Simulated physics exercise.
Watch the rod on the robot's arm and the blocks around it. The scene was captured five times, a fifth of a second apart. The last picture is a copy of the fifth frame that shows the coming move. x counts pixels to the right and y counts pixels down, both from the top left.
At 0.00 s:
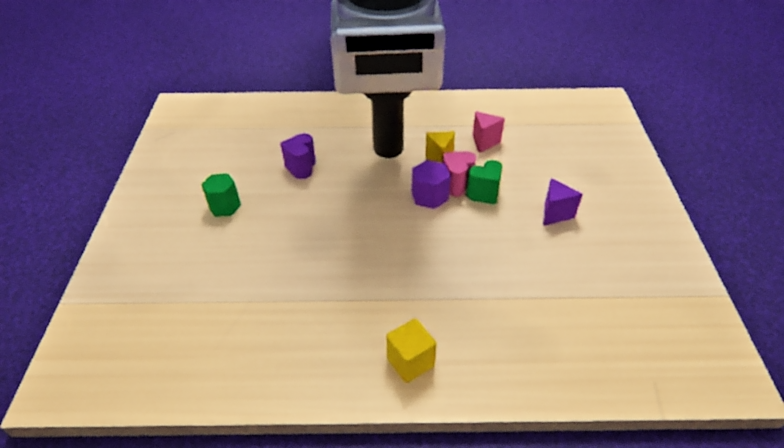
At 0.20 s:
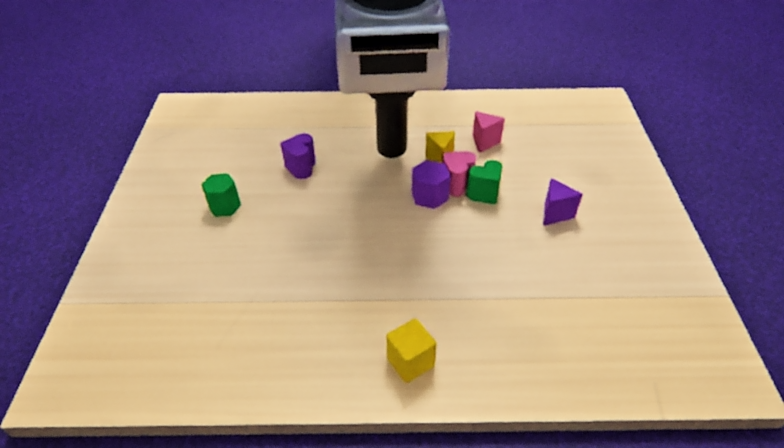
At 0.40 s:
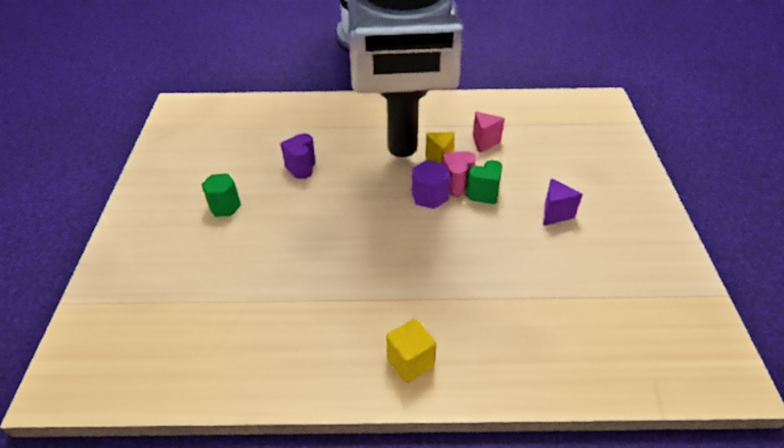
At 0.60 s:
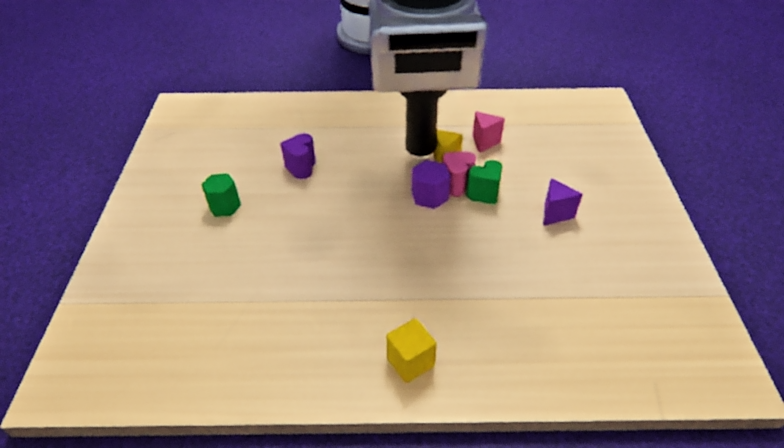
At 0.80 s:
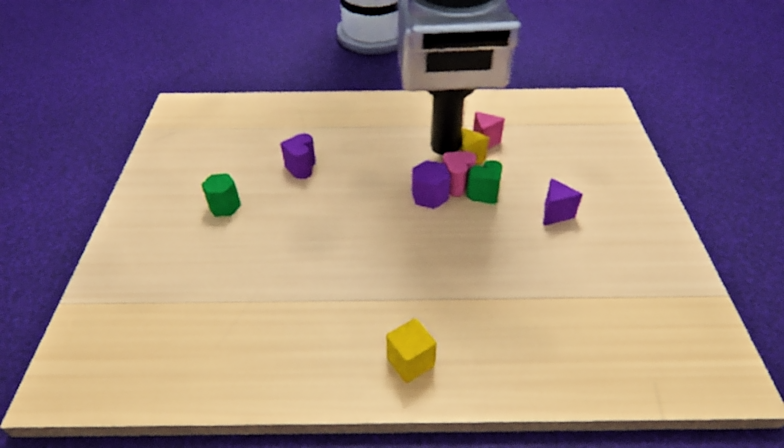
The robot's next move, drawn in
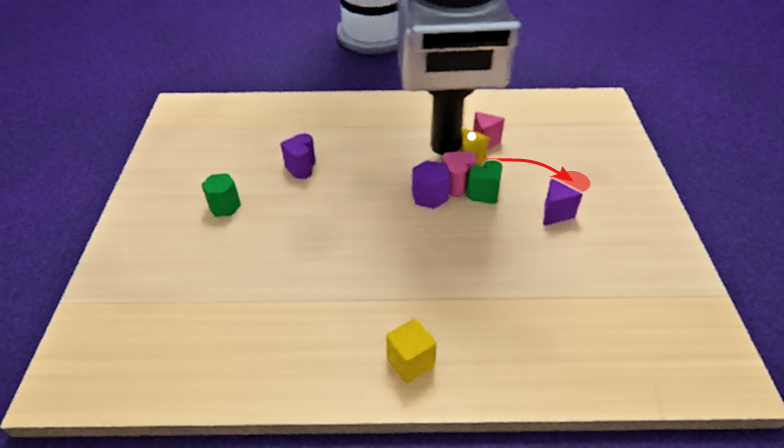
A robot arm's dark rod starts near the top middle of a wooden board scattered with coloured blocks and moves slowly right. It reaches the yellow three-sided block and pushes it right, behind the pink heart-shaped block and close to the pink three-sided block, while the other blocks stay in place.
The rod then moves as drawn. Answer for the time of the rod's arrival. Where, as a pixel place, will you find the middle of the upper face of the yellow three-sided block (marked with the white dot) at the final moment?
It will likely be found at (596, 146).
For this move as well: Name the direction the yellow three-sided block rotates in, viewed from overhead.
The block turns counter-clockwise.
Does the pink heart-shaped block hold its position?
Yes
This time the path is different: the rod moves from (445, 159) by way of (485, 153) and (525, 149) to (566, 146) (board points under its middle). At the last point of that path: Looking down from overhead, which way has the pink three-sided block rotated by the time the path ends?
It rotates counterclockwise.
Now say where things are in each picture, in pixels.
In the first frame, rod tip (389, 150); block tops, pink heart-shaped block (459, 160); yellow three-sided block (442, 137); pink three-sided block (488, 119).
In the second frame, rod (392, 150); blocks unchanged.
In the third frame, rod (403, 149); blocks unchanged.
In the fourth frame, rod (421, 149); yellow three-sided block (447, 136).
In the fifth frame, rod (445, 147); pink heart-shaped block (459, 160); yellow three-sided block (472, 136); pink three-sided block (488, 119).
Path on the board, from (445, 159) via (489, 160) and (534, 162), ending at (574, 181); the dot is on the yellow three-sided block.
On the path given first. One third of the way, rod (492, 148); yellow three-sided block (519, 137); pink three-sided block (493, 117), turned 35° anticlockwise.
Two thirds of the way, rod (537, 150); yellow three-sided block (565, 140); pink three-sided block (494, 117), turned 45° anticlockwise.
At the end, rod (578, 169); pink heart-shaped block in place; yellow three-sided block (596, 146), turned 40° anticlockwise; pink three-sided block (494, 117), turned 45° anticlockwise.
